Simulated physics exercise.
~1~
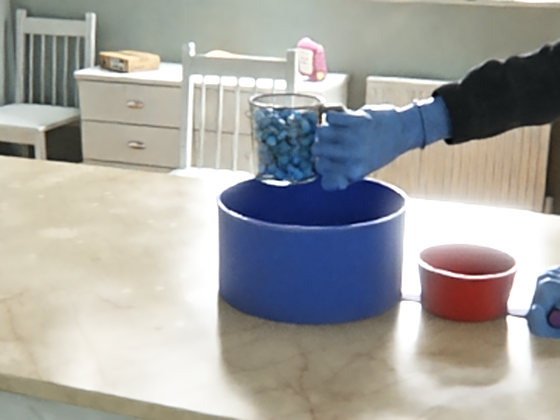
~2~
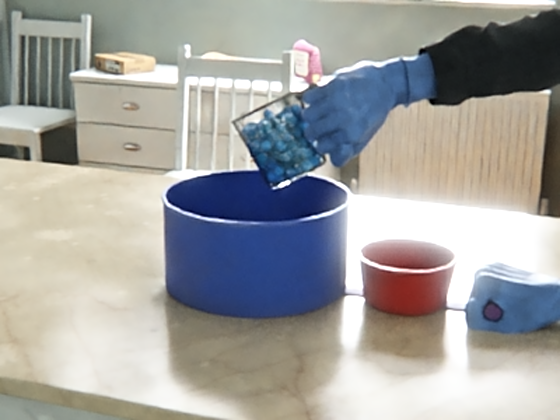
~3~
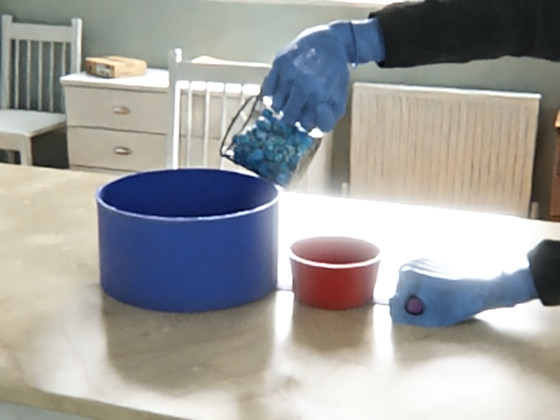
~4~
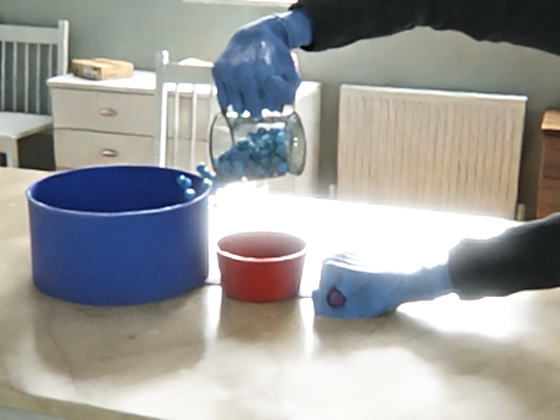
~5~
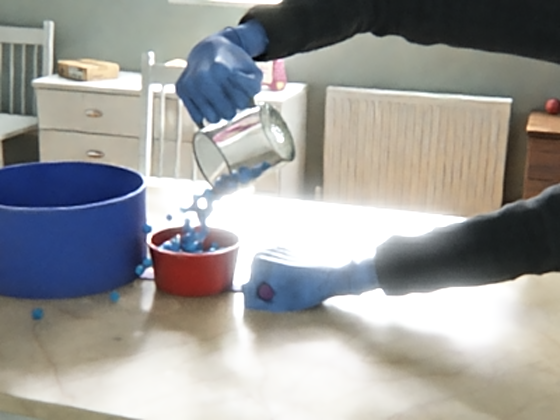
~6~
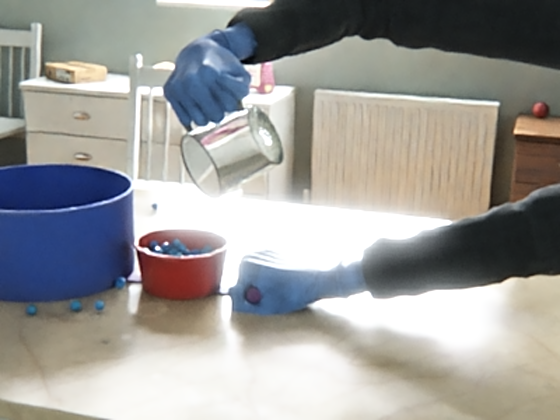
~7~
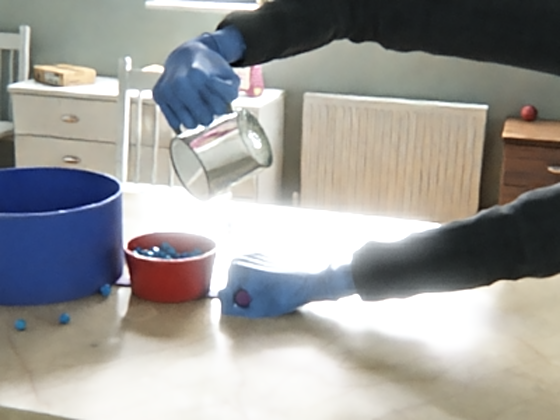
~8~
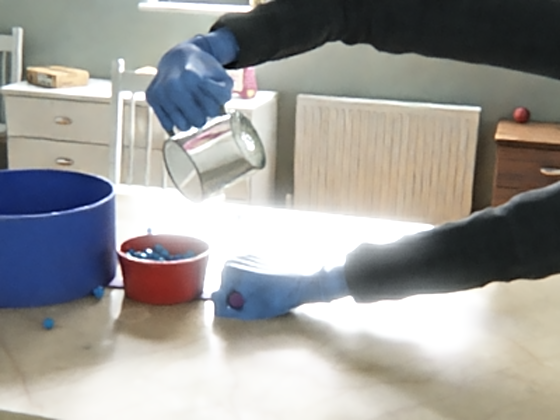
On a sunlit tabletop, gloved hands sliding joined blue and red containers left while tipping blue balls, mostly into the red dish.
